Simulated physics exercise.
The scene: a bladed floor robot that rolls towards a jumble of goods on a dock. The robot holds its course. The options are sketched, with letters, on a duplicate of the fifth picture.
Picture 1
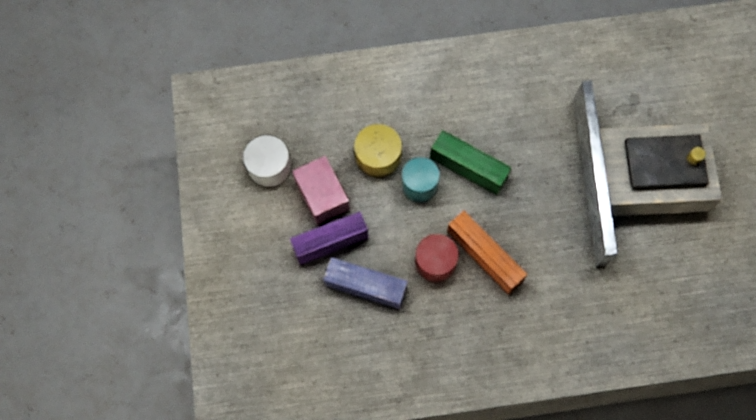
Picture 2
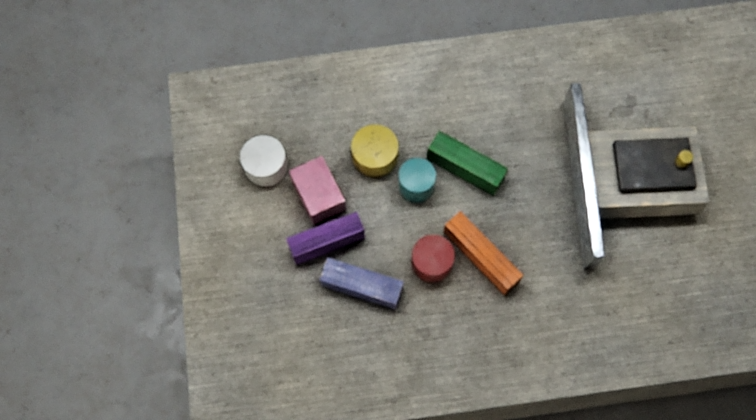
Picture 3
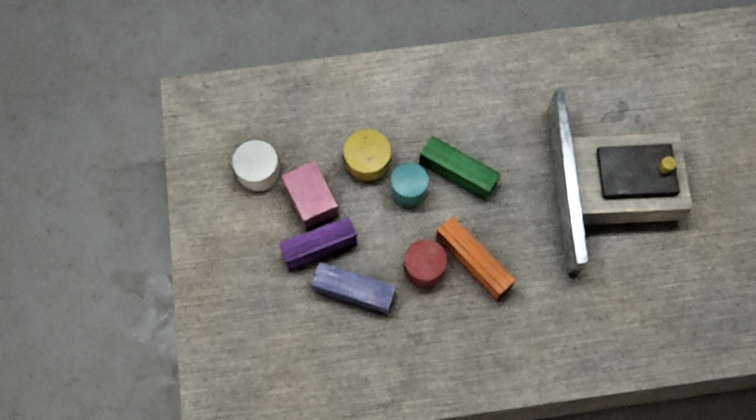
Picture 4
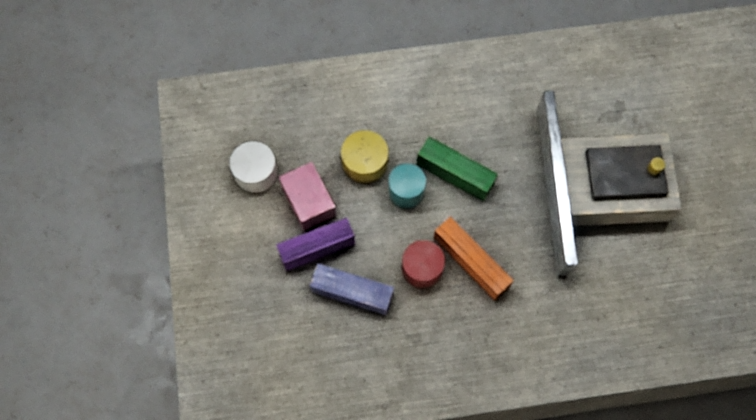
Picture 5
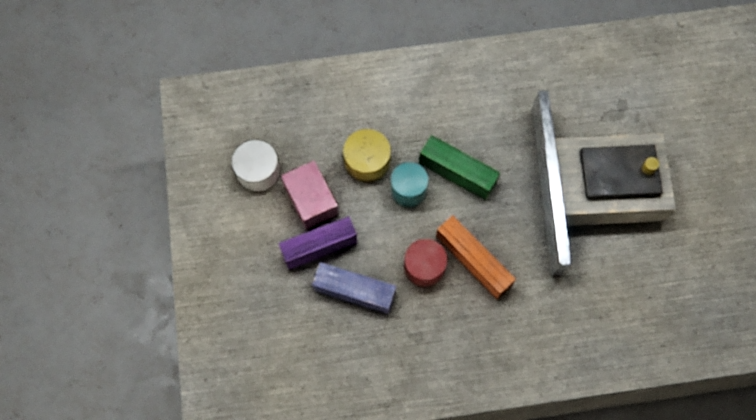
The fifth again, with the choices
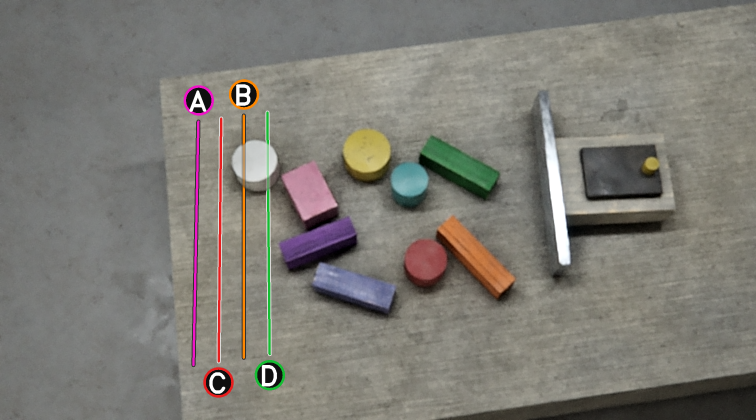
To begin with, a bladed robot sits at the right of a worn grey dock, facing a loose jumble of colourful canisters, sticks and a pink block. It rolls slowly left in a steady line, narrowing the gap, while the goods stay put on the dock and the view shifts slightly.
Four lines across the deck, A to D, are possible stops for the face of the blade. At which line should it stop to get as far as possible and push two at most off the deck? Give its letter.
No third one falls up to B.
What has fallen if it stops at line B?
The white canister.
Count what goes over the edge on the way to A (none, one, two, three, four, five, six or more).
By then, six or more.
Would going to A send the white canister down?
Yes.
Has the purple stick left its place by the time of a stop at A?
Yes.
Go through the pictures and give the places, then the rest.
Yellow canister (378, 151); white canister (268, 161); robot (661, 162), in the first picture.
Robot (648, 165); turquoise canister (417, 181), in the second picture.
Robot (632, 171); red canister (425, 263), in the third picture.
Robot (621, 172); green stick (457, 169), in the fourth picture.
Robot (616, 172); yellow canister (367, 156); white canister (256, 166); purple stick (319, 243), in the fifth picture.
On the marked copy, A at (196, 237); B at (244, 231); C at (220, 234); D at (268, 227).
With B. Early on, robot (505, 187); green stick (411, 155); orange stick (431, 266).
Further on, robot (393, 202); white canister (234, 164); blue bar (269, 307).
At the end, robot (305, 214); white canister over the edge; blue bar (180, 321); one fallen.
As for the rest, A drops six; C drops five; D is within the limit but short.
